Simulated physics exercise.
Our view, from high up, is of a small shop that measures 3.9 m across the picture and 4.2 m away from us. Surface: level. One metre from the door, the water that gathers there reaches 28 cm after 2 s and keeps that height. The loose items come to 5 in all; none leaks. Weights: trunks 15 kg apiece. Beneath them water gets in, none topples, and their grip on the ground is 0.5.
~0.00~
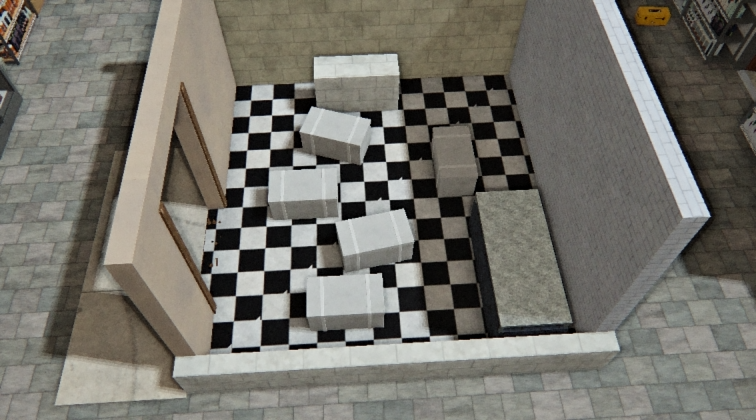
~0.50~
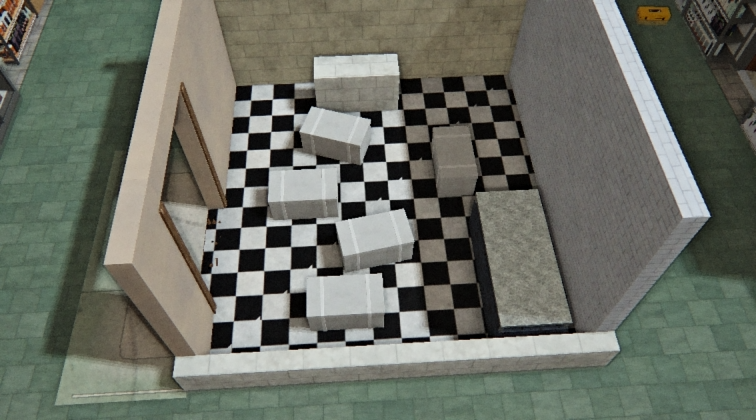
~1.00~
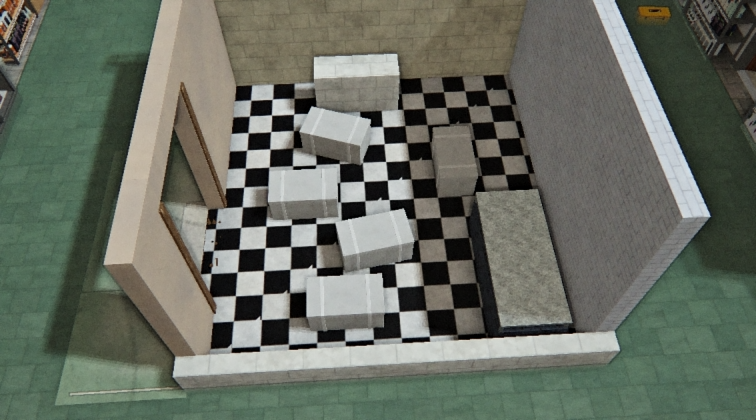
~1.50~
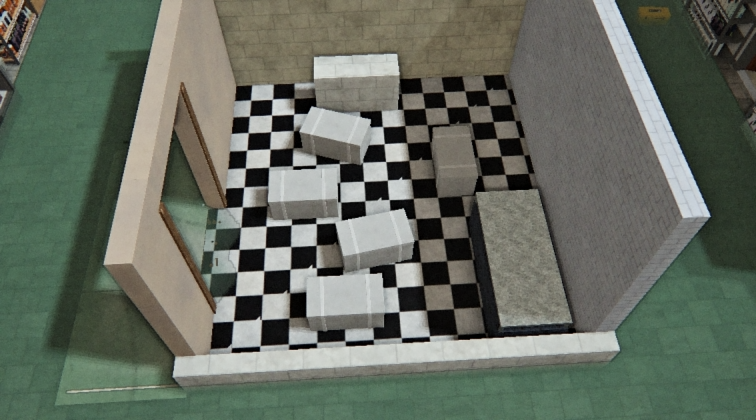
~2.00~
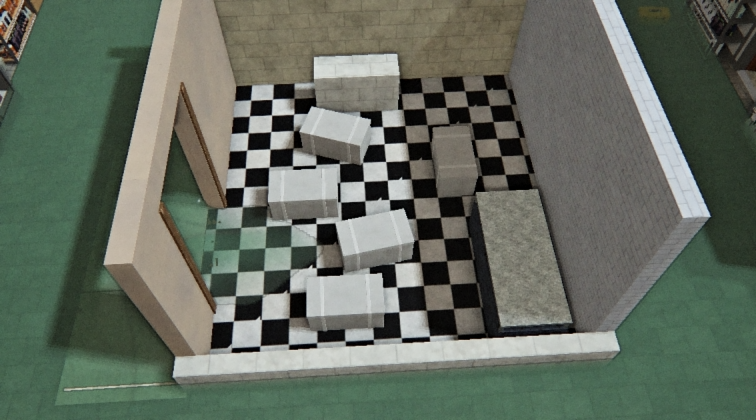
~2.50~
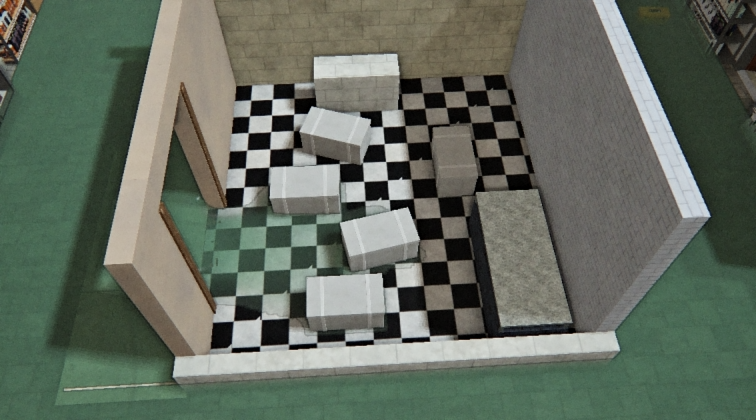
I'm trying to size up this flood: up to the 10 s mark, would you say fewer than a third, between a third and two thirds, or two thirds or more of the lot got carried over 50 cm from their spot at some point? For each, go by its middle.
I would say two thirds or more of them.
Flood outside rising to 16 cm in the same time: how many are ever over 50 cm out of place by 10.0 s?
Under that setup the answer is 4.
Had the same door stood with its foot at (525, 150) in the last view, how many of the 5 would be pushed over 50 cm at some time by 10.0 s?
That would give 5.
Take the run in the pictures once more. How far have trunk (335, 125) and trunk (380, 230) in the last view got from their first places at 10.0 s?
50 cm, 200 cm.
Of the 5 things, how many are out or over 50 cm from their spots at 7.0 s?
I get 4.
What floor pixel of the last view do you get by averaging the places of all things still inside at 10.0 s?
I'd put it close to (393, 145) in the last view.
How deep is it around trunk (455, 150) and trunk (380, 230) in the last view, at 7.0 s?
Around 15 cm and 12 cm.
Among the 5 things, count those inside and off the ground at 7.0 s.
The count is 3.
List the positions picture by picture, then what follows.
In the first picture, a trunk at (374, 232) rests on the ground; a trunk at (303, 185) rests on the ground; 0.0 m2 under water; 0 of 5 have shifted.
In the second picture, a trunk at (374, 232), on the bottom; a trunk at (303, 185), on the bottom; water covers 0.0 m2; 0 of 5 have shifted.
In the third picture, a trunk at (374, 232) rests on the ground; a trunk at (303, 185) rests on the ground; water covers 0.0 m2; 0 of 5 have shifted.
In the fourth picture, a trunk at (374, 232), on the bottom; a trunk at (303, 185) rests on the ground; water covers 0.1 m2; 0 of 5 have shifted.
In the fifth picture, a trunk at (374, 232), on the bottom; a trunk at (303, 185) rests on the ground; 1.0 m2 under water; 0 of 5 have shifted.
In the sixth picture, a trunk at (379, 231) rests on the ground, 6 cm from its start; a trunk at (305, 181) rests on the ground, 5 cm from its start; 2.1 m2 under water; 1 of 5 have shifted.
After 3.5 s 3 of 5 are over 50 cm from their spots; 2 afloat.
After 4.5 s 4 of 5 are over 50 cm from their spots; 4 afloat.
After 7.0 s 4 of 5 are over 50 cm from their spots; 3 afloat.
After 10.0 s 4 of 5 are over 50 cm from their spots, and 4 have been at some point; 5 afloat.
